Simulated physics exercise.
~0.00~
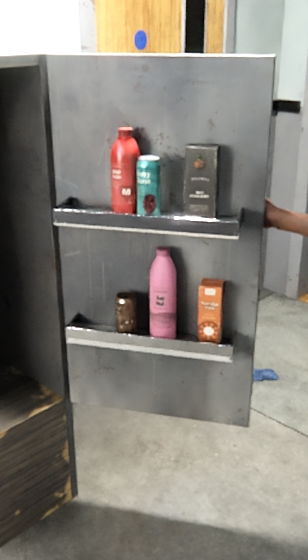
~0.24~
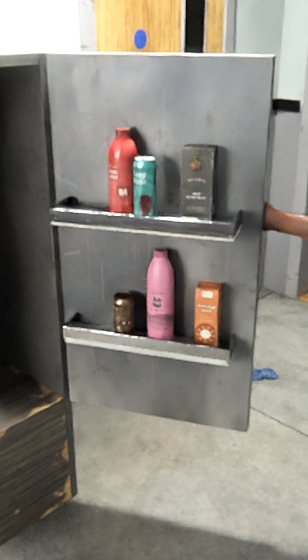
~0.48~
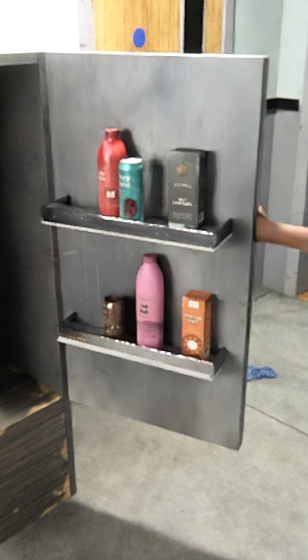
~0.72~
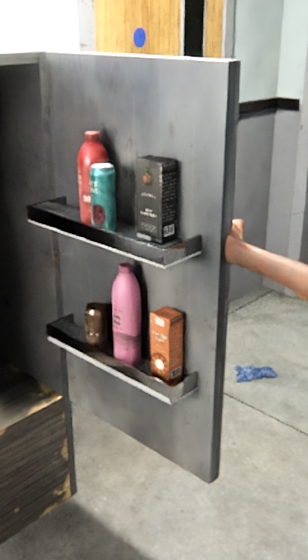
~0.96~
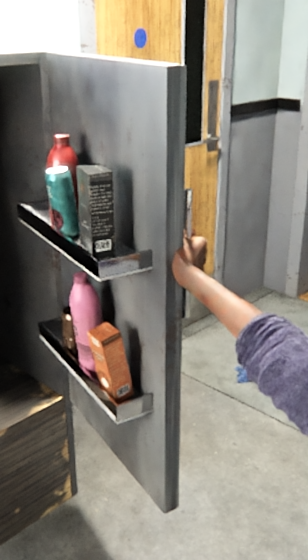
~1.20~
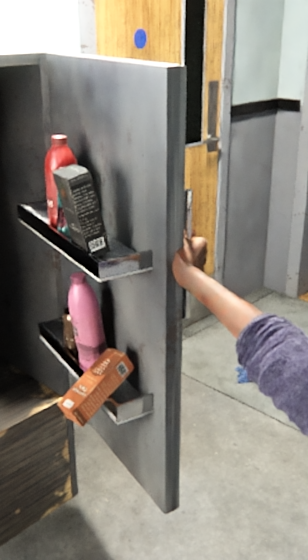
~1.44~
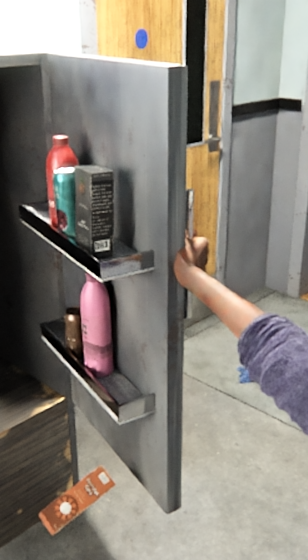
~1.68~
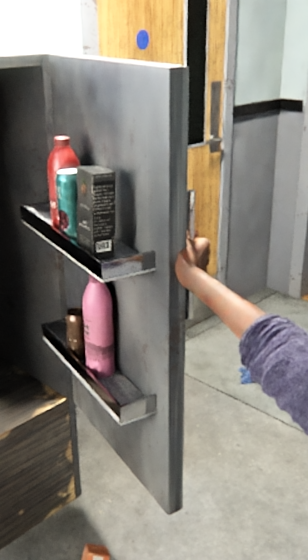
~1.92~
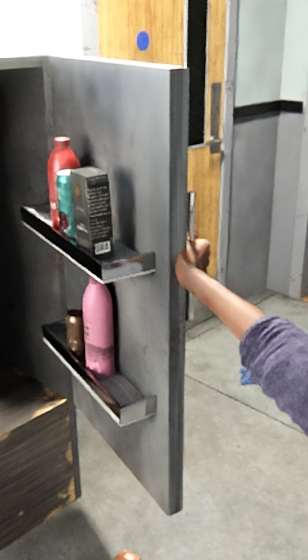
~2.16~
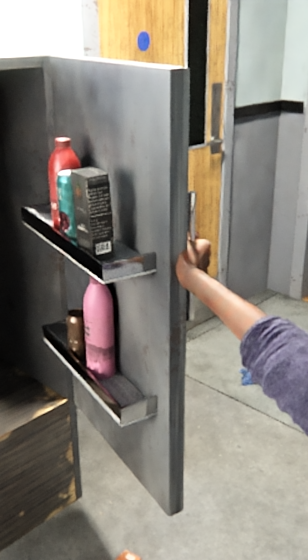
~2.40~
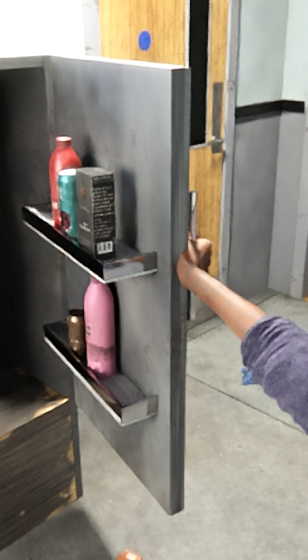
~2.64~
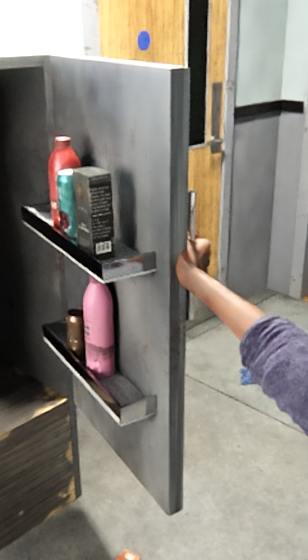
In this clip, a hand swings a grey metal door holding bottles, cans and cartons on two racks, then stops it abruptly. The orange carton tips over the lower rail and falls to the floor, while the other items wobble but stay on the racks.
